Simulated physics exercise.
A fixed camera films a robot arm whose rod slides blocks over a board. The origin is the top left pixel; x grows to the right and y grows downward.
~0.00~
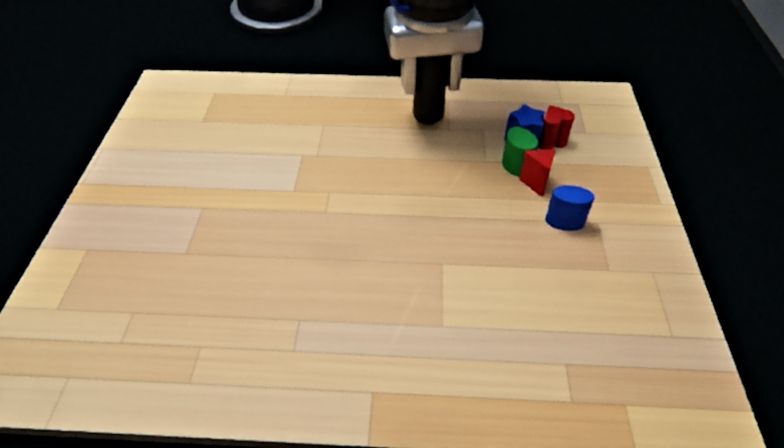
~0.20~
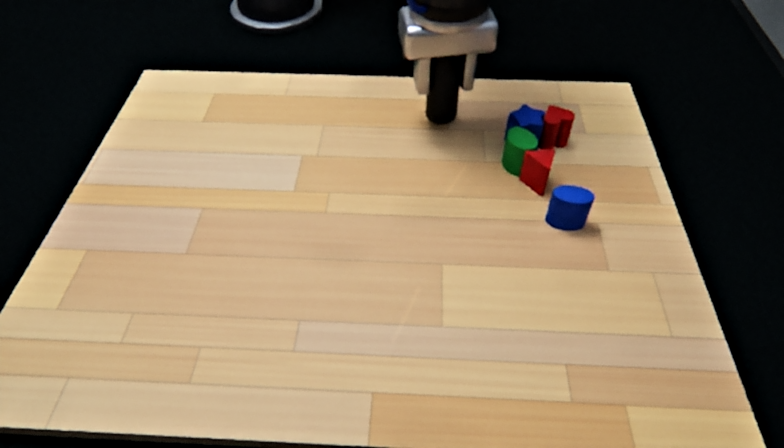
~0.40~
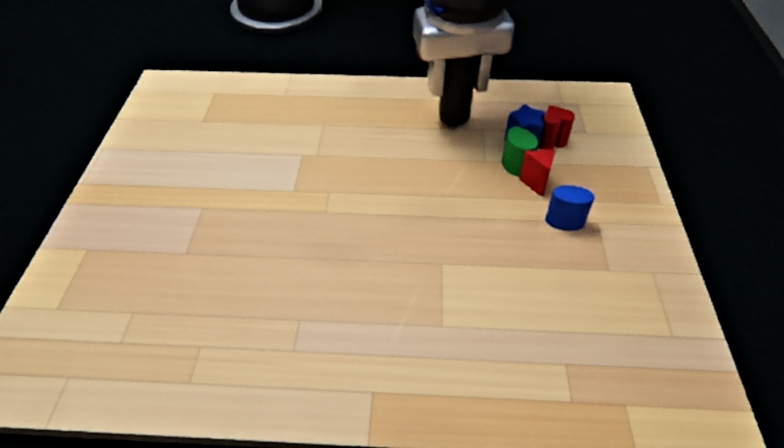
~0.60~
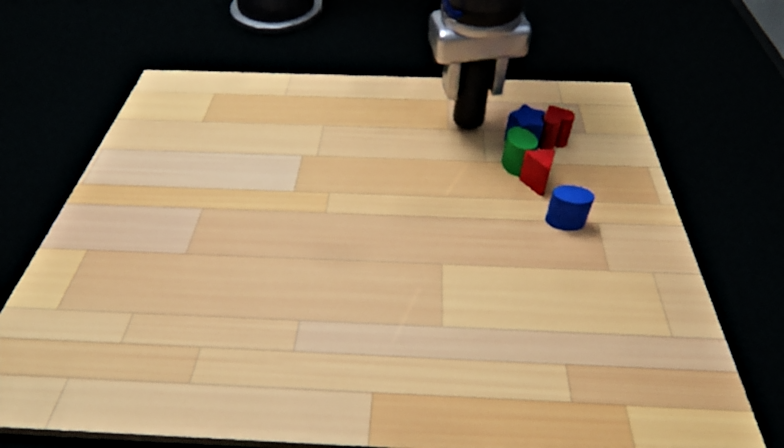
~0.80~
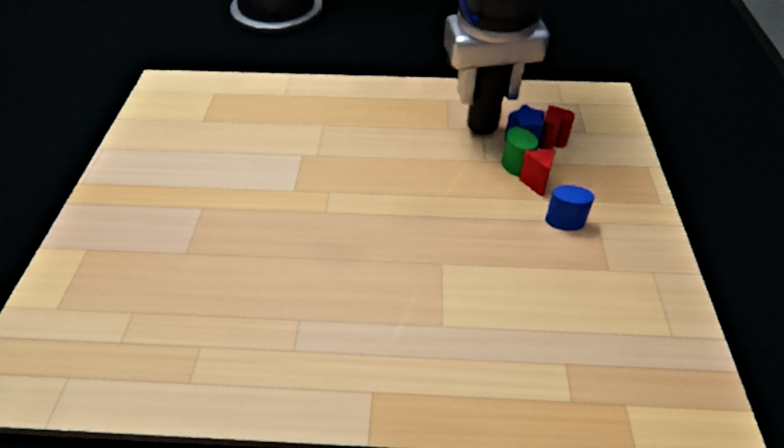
A robotic arm's dark rod moves right across the wooden board, nearing the still, colored blocks.
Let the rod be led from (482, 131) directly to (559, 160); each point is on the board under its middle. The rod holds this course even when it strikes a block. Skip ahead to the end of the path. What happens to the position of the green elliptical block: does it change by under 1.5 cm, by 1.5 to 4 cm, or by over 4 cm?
Movement: Under 1.5 cm.
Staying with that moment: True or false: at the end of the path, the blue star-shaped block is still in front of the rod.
Answer: True.
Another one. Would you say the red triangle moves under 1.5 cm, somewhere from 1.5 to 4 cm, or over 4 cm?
Distance: Below 1.5 cm.
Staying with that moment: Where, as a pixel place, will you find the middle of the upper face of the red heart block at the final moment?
Just about (589, 116).
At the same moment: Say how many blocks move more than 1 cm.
The push moves two blocks more than 1 cm.
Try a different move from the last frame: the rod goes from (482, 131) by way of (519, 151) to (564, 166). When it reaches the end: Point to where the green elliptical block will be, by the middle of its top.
I expect it at (536, 152).
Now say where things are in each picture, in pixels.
The first frame shows tip of the rod (428, 116), middles of tops, green elliptical block (522, 138), blue star-shaped block (529, 115), red triangle (543, 156), red heart block (558, 114).
The second frame shows rod (441, 116), nothing pushed.
The third frame shows rod (454, 117), nothing pushed.
The fourth frame shows rod (468, 120), nothing pushed.
The fifth frame shows rod (483, 125), green elliptical block (522, 138), blue star-shaped block (529, 115), red triangle (543, 156), red heart block (558, 114).
What follows on the original path. Halfway along, rod (522, 140); blue star-shaped block (557, 126), turned 25° anticlockwise; red heart block (579, 116), turned 45° anticlockwise.
At the end, rod (560, 154); green elliptical block unmoved; blue star-shaped block (599, 141), turned 25° anticlockwise; red triangle unmoved; red heart block (589, 116), turned 70° anticlockwise.
